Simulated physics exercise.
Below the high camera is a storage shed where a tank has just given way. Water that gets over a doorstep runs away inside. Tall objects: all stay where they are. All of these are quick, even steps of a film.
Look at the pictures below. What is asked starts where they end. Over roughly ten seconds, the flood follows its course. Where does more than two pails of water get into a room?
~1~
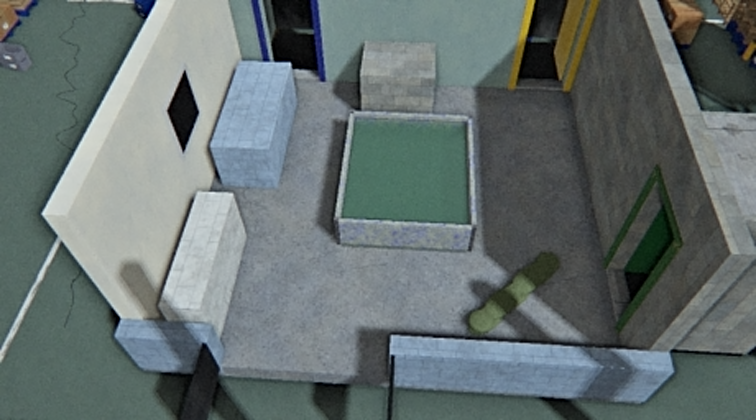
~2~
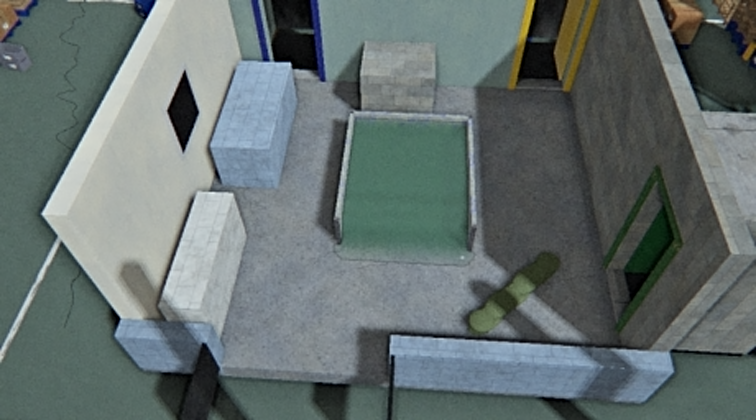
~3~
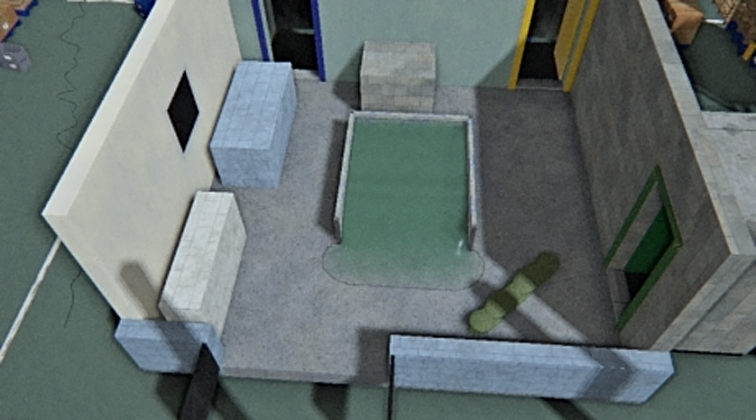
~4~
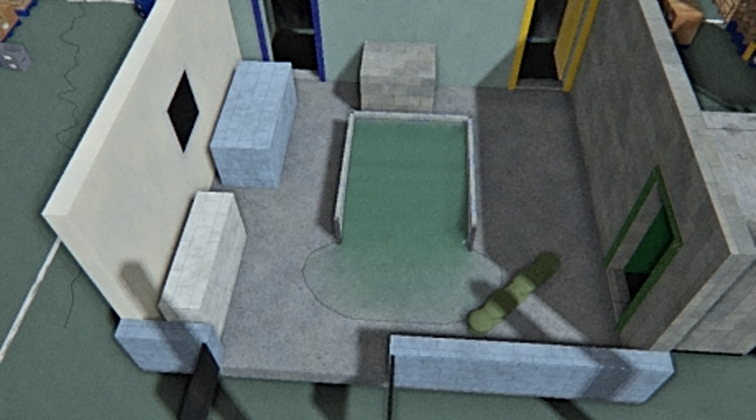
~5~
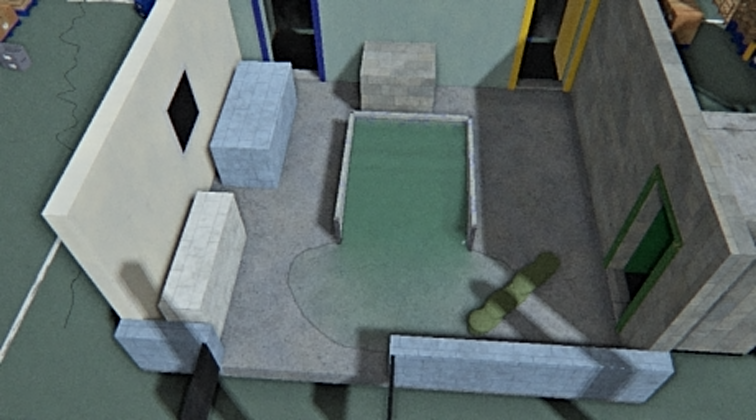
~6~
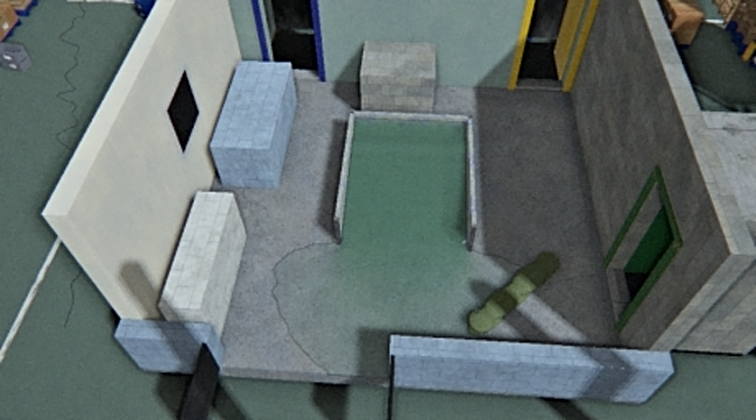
My prediction: The yellow door breaks the limit; the blue door respects the limit; the green door breaks the limit.
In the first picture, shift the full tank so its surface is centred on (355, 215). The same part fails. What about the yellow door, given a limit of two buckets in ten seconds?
The yellow door falls short.
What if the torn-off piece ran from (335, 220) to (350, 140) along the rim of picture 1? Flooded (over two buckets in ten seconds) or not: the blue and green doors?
My guess is that the blue door tops the mark while the green door stays short of it.
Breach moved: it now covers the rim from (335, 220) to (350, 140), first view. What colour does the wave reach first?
My answer: The blue-painted one.
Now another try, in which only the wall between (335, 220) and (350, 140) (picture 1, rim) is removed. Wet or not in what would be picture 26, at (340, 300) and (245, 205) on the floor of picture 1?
In order - first: Not reached, second: Drenched.
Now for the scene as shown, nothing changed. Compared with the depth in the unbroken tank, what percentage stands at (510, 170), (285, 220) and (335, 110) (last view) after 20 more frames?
About 2, 0, 0 %.
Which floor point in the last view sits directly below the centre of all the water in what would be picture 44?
My guess is about (441, 235).
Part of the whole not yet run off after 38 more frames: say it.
About 54 per cent.
A moment on, water covers 25 % of the floor; the yellow door not reached, the blue door not reached, the green door not reached.
Next, water covers 35 % of the floor; the yellow door not reached, the blue door not reached, the green door wet at the sill, nothing in.
Then, water covers 45 % of the floor; the yellow door not reached, the blue door not reached, the green door over two buckets in.
Later, water covers 70 % of the floor; the yellow door under two buckets in, the blue door not reached, the green door over two buckets in.
In the end, water covers 85 % of the floor; the yellow door over two buckets in, the blue door not reached, the green door over two buckets in.
